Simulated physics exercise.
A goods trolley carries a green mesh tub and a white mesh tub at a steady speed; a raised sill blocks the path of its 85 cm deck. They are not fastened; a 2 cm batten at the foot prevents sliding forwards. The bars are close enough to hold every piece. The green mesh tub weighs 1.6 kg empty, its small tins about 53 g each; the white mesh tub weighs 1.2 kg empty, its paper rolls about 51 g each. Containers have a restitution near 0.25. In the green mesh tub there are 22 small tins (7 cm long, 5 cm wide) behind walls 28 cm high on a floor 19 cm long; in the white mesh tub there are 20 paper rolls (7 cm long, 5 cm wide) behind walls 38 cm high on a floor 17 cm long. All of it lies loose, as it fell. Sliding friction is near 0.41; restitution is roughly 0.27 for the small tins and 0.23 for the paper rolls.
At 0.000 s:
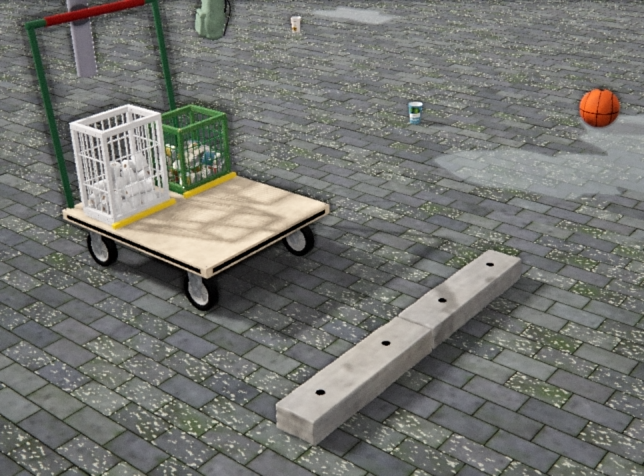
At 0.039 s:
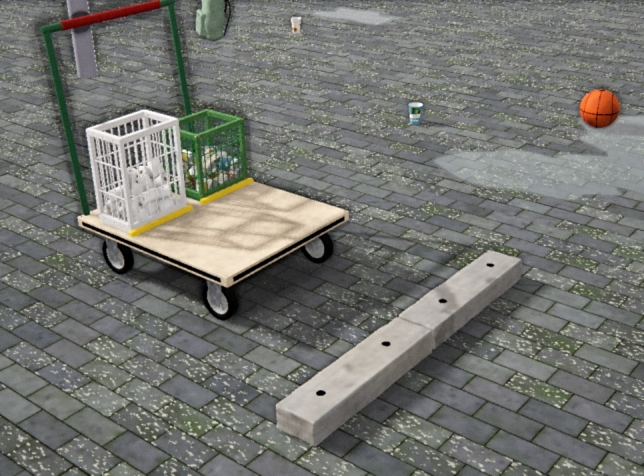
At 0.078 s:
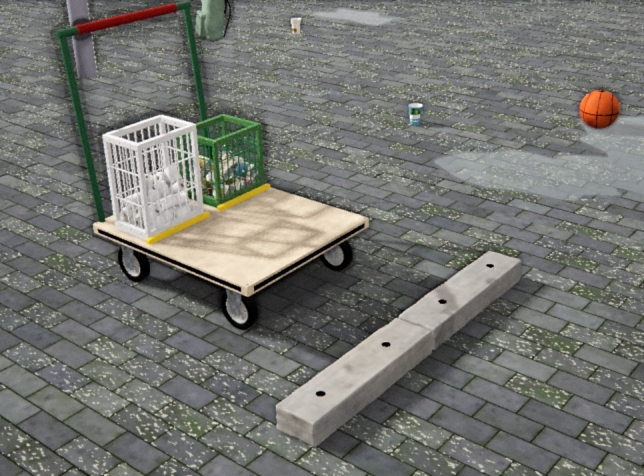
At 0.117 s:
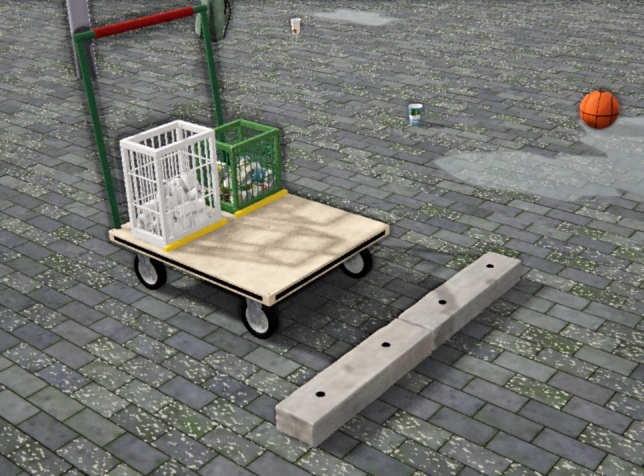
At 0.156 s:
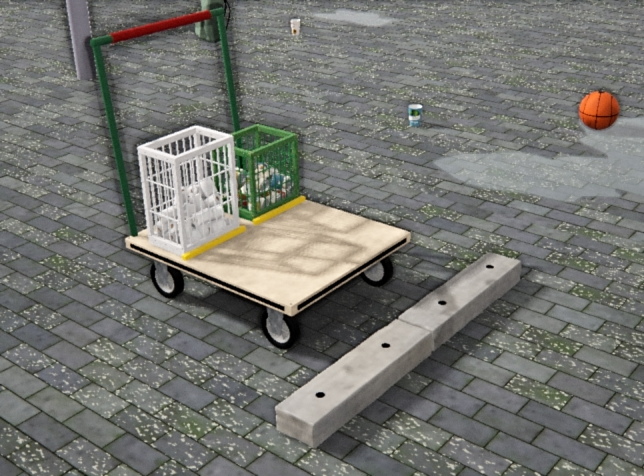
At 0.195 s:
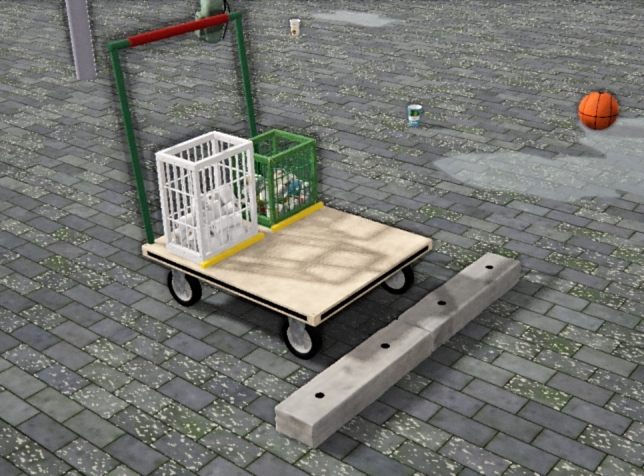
On a grey paved yard with a basketball and paper cups lying about, a flat trolley with a green and red handle carries a white mesh tub and a green one, both holding loose items. It rolls steadily rightwards and nearer, closing most of the gap to a long raised sill.
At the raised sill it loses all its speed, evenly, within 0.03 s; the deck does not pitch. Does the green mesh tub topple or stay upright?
It topples.
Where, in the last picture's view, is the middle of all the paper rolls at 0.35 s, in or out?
Near (248, 228).
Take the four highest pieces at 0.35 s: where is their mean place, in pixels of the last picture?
At about (274, 193).
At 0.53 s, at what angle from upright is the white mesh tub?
It leans some 95°.
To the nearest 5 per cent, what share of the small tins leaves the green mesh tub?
Some 35 per cent of them.
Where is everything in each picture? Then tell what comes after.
In the first frame (we follow the rim corner now nearest the camera), green mesh tub at (178, 130); white mesh tub at (101, 132); 62 cm still to roll; nothing out yet.
The second frame shows green mesh tub at (196, 135); white mesh tub at (119, 138); 52 cm still to roll.
The third frame shows green mesh tub at (213, 141); white mesh tub at (136, 144); 42 cm still to roll.
The fourth frame shows green mesh tub at (231, 146); white mesh tub at (155, 150); 32 cm still to roll.
The fifth frame shows green mesh tub at (250, 152); white mesh tub at (174, 157); 22 cm still to roll.
The sixth frame shows green mesh tub at (269, 158); white mesh tub at (193, 164); 12 cm still to roll; nothing out yet.
After 0.23 s, it starts to lose speed.
After 0.35 s, the green mesh tub leans 37° with 0 of 22 out and the white mesh tub leans 44° with 0 of 20 out.
After 0.53 s, the green mesh tub is down with 0 of 22 out and the white mesh tub is down with 0 of 20 out.
After 0.83 s, the green mesh tub is down with 5 of 22 out and the white mesh tub is down with 3 of 20 out.
Outcome (at 1.08 s), the green mesh tub is down with 8 of 22 out and the white mesh tub is down with 3 of 20 out. Greatest lean of the green mesh tub, 96°.
